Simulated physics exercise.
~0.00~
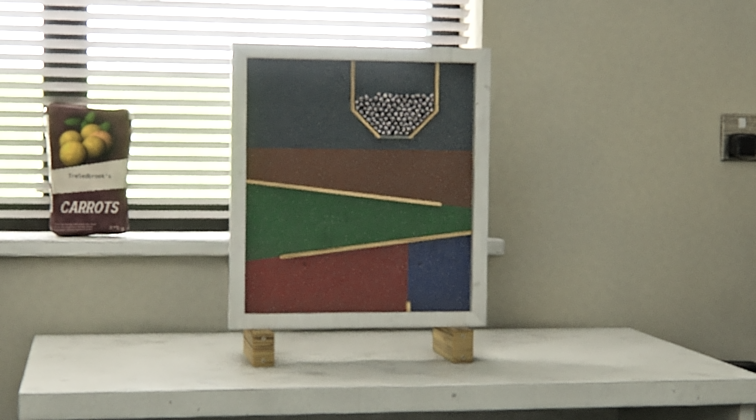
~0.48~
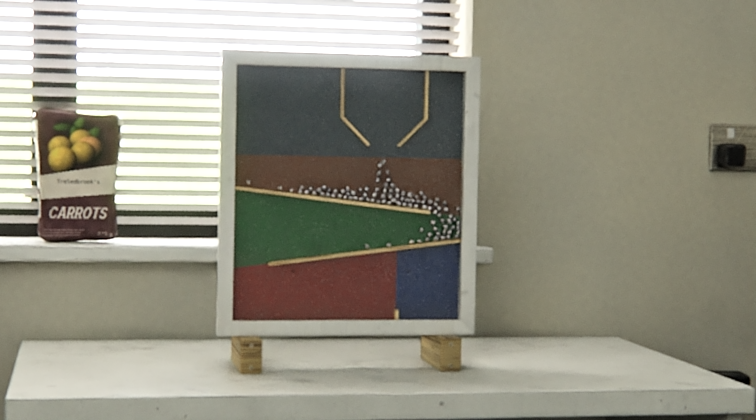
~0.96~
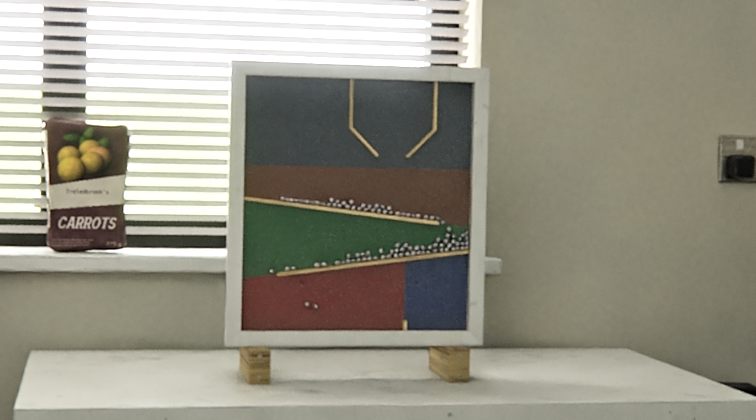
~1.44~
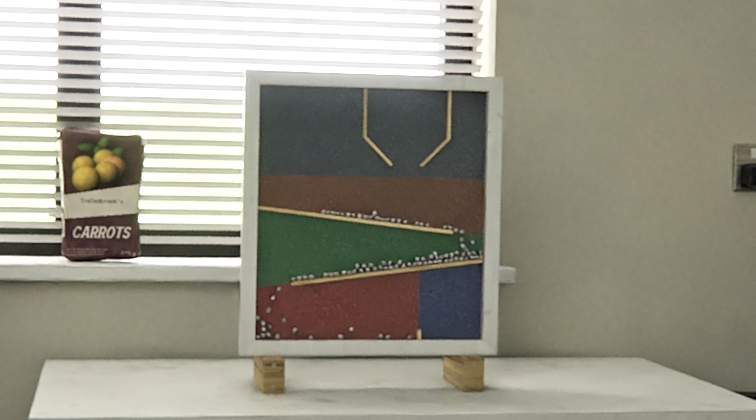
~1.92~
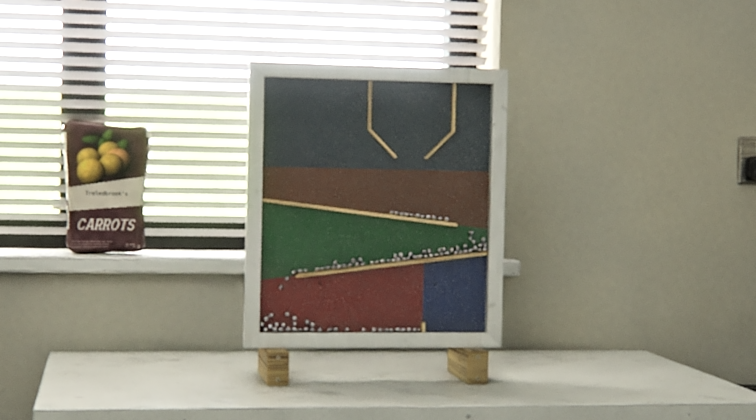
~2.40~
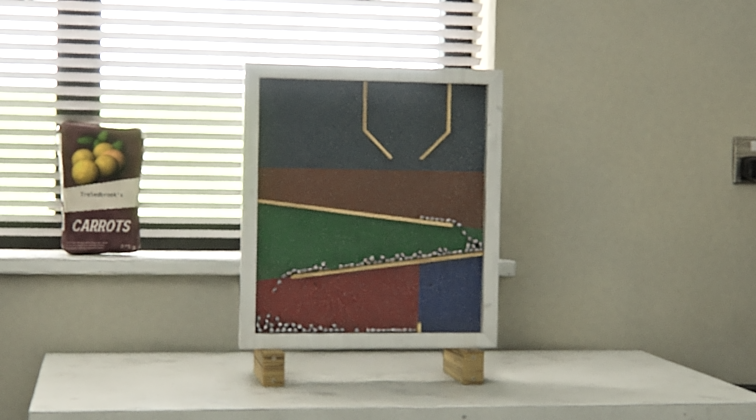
A framed upright box drops small balls down two sloping ledges, many gathering in the red section.
